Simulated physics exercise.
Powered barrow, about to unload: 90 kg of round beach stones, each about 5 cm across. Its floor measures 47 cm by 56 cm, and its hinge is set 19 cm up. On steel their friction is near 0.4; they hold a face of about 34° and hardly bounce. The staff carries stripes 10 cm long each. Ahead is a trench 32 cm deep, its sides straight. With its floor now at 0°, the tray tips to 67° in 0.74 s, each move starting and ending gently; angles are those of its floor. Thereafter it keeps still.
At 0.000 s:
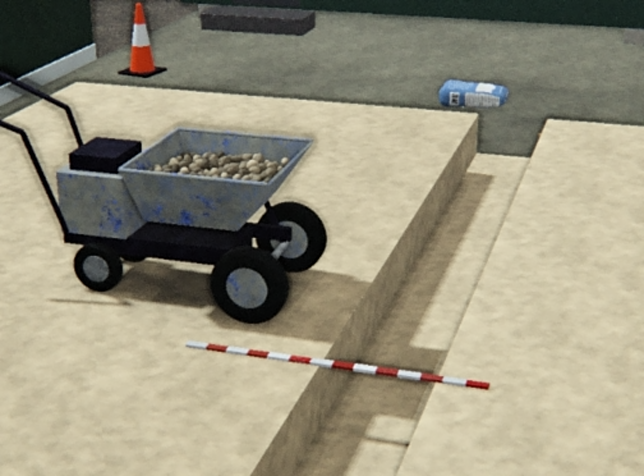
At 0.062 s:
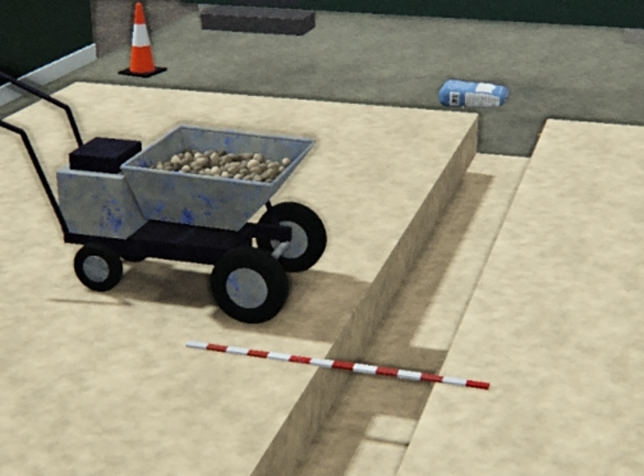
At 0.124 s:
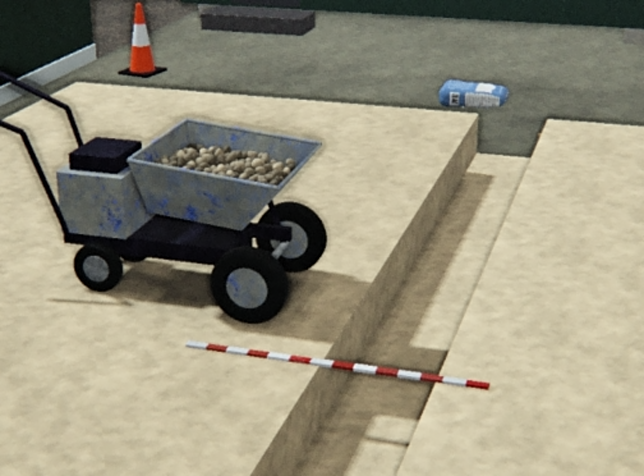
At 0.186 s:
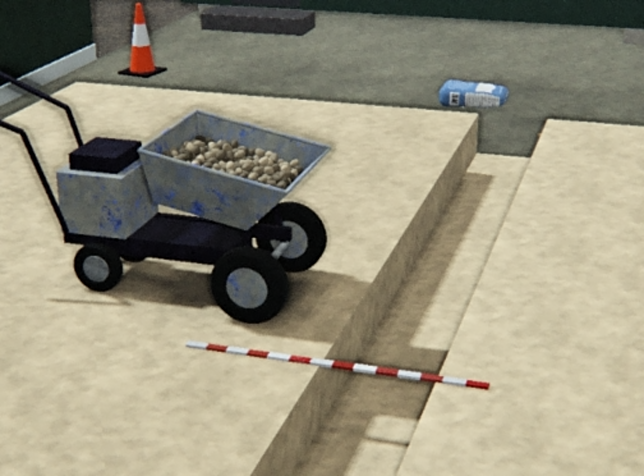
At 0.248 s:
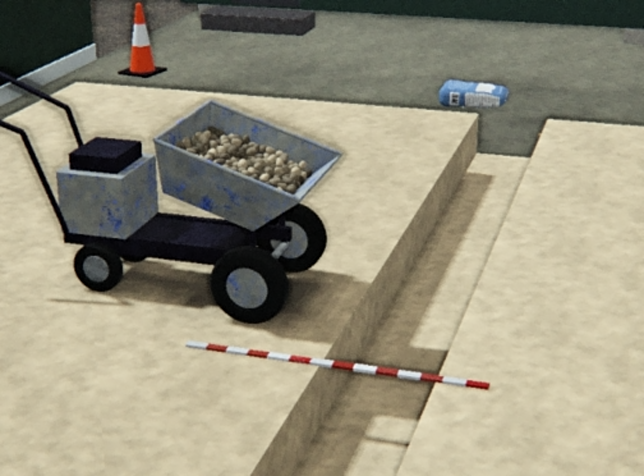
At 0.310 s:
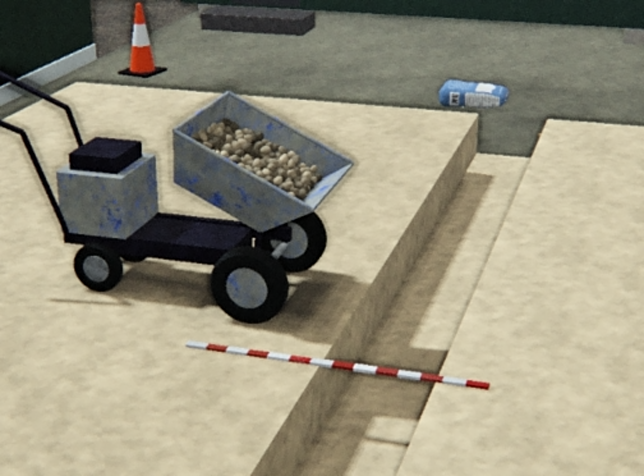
At the start, a grey, blue-flecked powered barrow loaded with pale stones stands left of a straight trench, its tray level, with a red-and-white staff lying across the gap. The tray then tilts toward the trench, slowly at first and then more steeply, its rear rising clear of the chassis while the wheels stay still.
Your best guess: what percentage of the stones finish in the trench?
My guess is about 93 per cent.
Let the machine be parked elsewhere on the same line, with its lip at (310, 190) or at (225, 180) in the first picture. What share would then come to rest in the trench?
I'd expect close to 55 per cent at the first and 95 per cent at the second.
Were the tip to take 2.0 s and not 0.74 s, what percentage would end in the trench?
100 %.
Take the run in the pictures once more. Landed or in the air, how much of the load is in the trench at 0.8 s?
I'd say near 25 per cent at that time.
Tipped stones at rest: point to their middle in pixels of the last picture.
I'd put it close to (424, 362).
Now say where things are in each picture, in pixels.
In the first picture, the tray is at 0°, its lip at (268, 185); the top of the load is at (213, 164).
In the second picture, lip at (270, 186), floor tilted 1°, highest stones at (211, 163); the stones move at 0.3 m/s on average.
In the third picture, lip at (277, 188), floor tilted 5°, highest stones at (204, 157); the stones move at 0.6 m/s on average.
In the fourth picture, the tray is at 11°, its lip at (288, 193); the top of the load is at (200, 149); the stones move at 0.9 m/s on average.
In the fifth picture, the tray is at 18°, its lip at (300, 200); the top of the load is at (203, 139); the stones move at 1.0 m/s on average.
In the sixth picture, the tray is at 25°, its lip at (313, 210); the top of the load is at (218, 131); the stones move at 1.1 m/s on average.
After 0.6 s the floor is at 56°; 100 % in the tray; the foremost stones are at (343, 233).
After 0.8 s the floor is at 67°; 76 % in the tray, 24 % in the trench; the foremost stones are at (429, 299).
After 1.2 s the floor is at 67°; 27 % in the tray, 66 % in the trench, 7 % past the trench; the foremost stones are at (549, 326).
After 3.1 s the floor is at 67°; 0 % in the tray, 93 % in the trench, 7 % past the trench; the foremost stones are past the picture's edge.
